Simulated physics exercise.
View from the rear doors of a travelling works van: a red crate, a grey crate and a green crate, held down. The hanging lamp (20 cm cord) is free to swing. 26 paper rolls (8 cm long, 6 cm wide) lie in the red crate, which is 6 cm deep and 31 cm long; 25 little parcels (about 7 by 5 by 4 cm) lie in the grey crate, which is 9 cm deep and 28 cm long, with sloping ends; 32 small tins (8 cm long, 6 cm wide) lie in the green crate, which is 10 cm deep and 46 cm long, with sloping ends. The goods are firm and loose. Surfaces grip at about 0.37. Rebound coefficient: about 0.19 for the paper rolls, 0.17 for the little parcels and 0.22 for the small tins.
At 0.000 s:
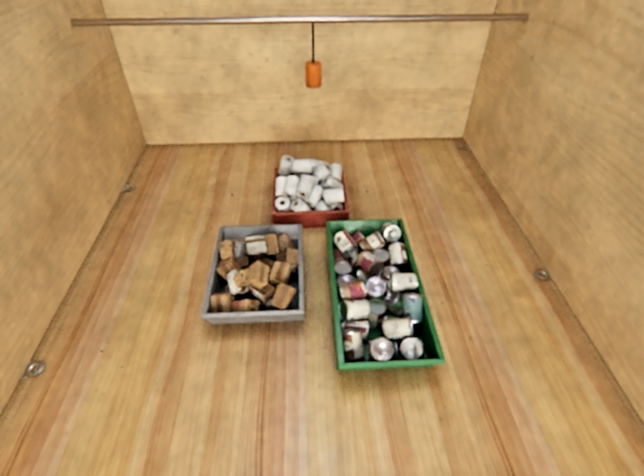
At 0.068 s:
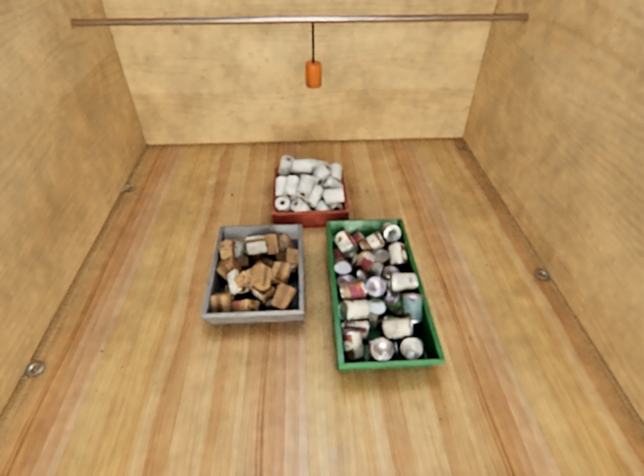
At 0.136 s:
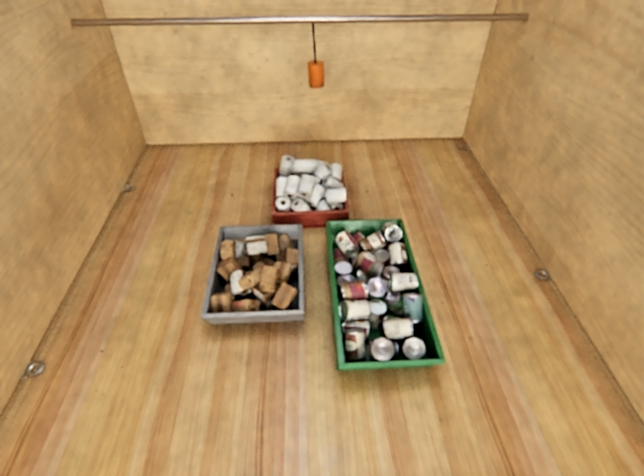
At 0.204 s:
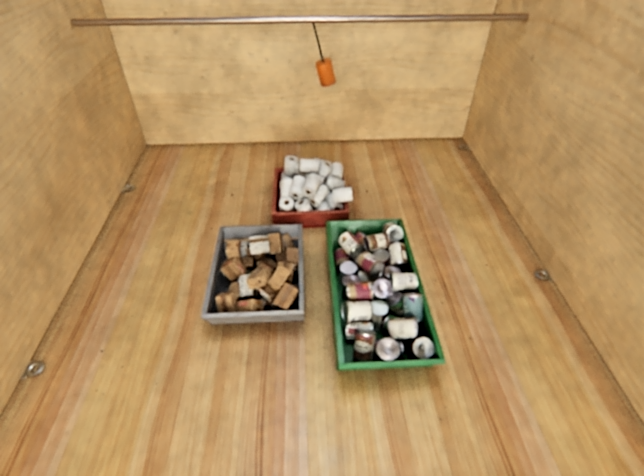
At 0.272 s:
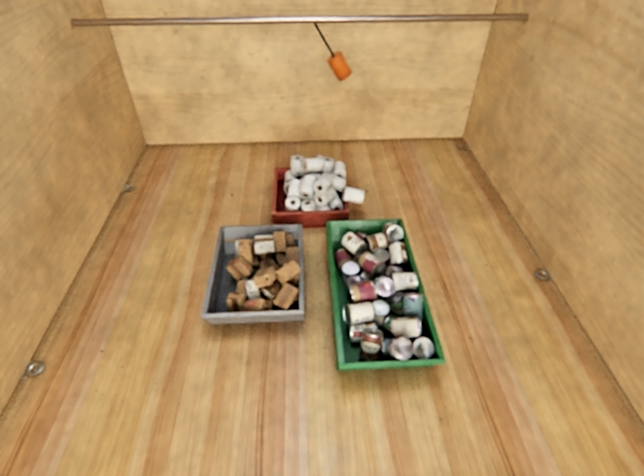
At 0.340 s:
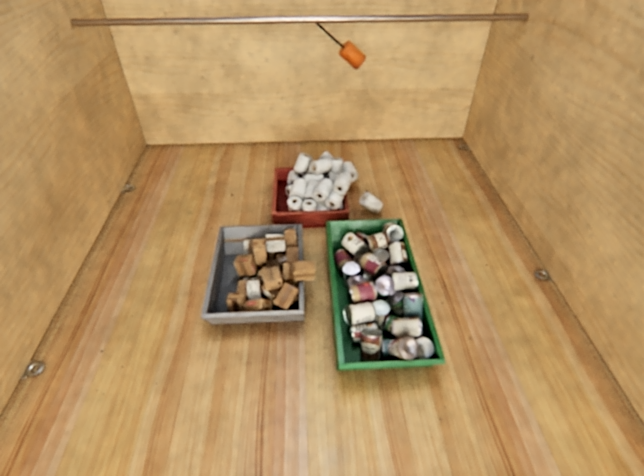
Three crates stay still while the lamp swings right and their loose contents shift right.
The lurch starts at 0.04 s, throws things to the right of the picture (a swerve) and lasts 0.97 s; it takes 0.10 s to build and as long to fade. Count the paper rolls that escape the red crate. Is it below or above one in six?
Out of the red crate go over a sixth of the paper rolls.
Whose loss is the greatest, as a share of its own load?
The red crate.
After 0.54 s, 10 of 26 out of the red crate, 1 of 25 out of the grey crate and 0 of 32 out of the green crate.
After 0.80 s, 14 of 26 out of the red crate, 1 of 25 out of the grey crate and 0 of 32 out of the green crate.
After 1.16 s, 14 of 26 out of the red crate, 1 of 25 out of the grey crate and 0 of 32 out of the green crate.
Final count (at 1.62 s), 14 of 26 out of the red crate, 1 of 25 out of the grey crate and 0 of 32 out of the green crate. Asked share, 14 of 26, 54 per cent.
